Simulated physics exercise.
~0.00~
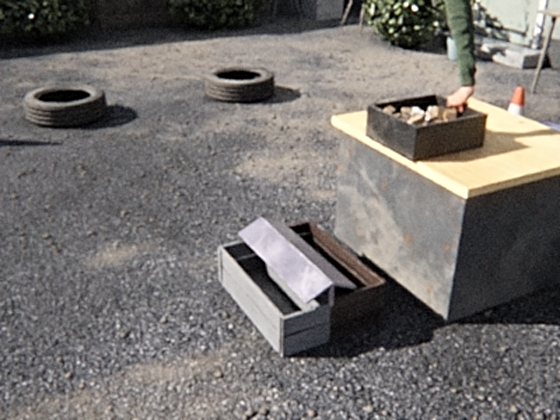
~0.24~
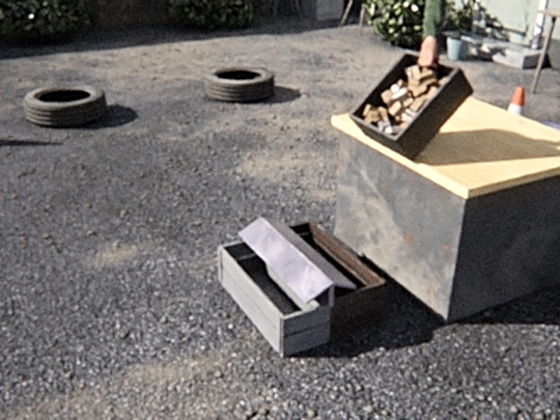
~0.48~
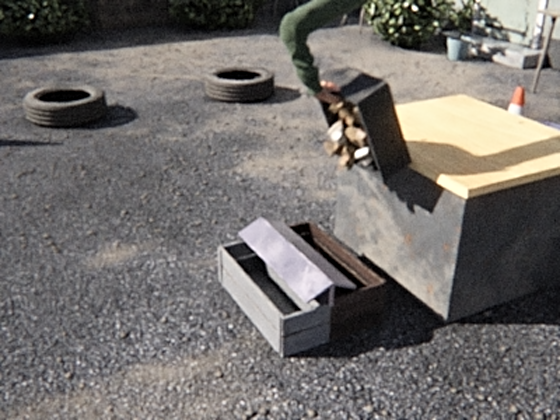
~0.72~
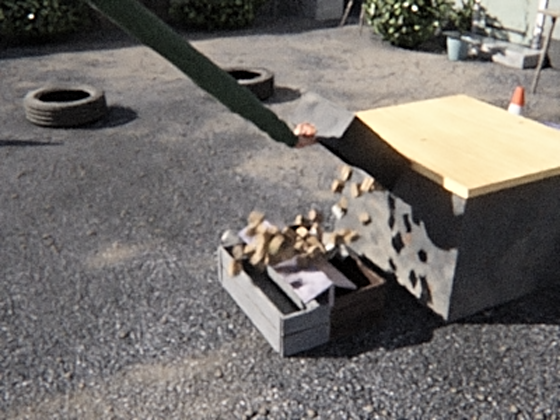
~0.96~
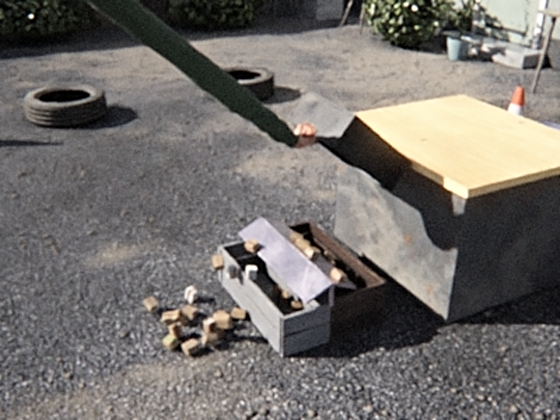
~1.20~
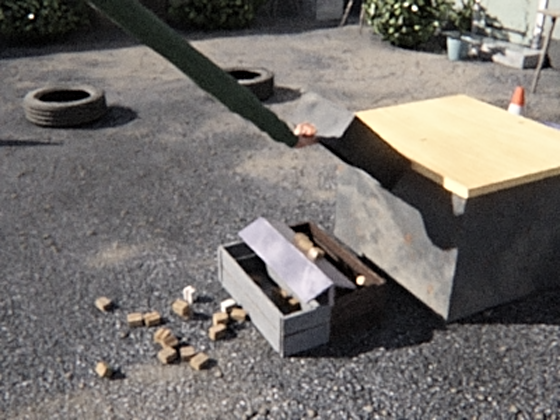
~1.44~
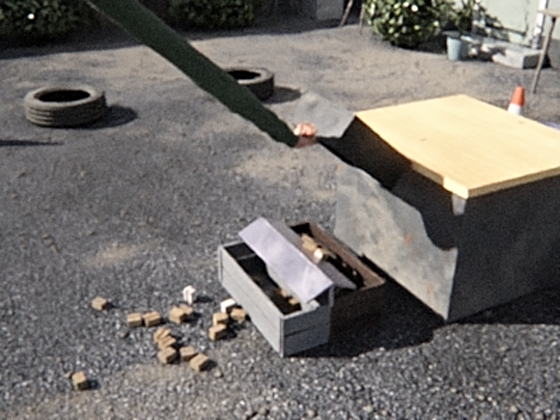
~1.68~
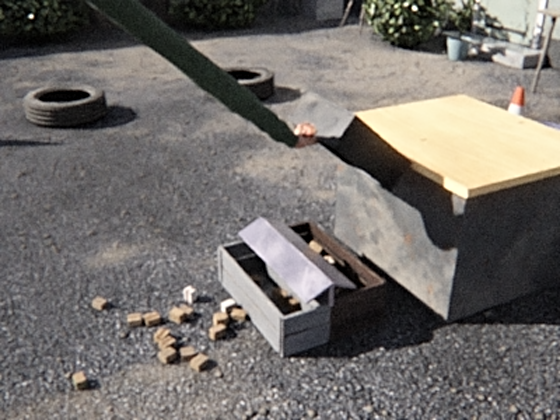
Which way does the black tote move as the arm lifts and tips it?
The black tote moves to the left, off the bench top and toward the boxes below.
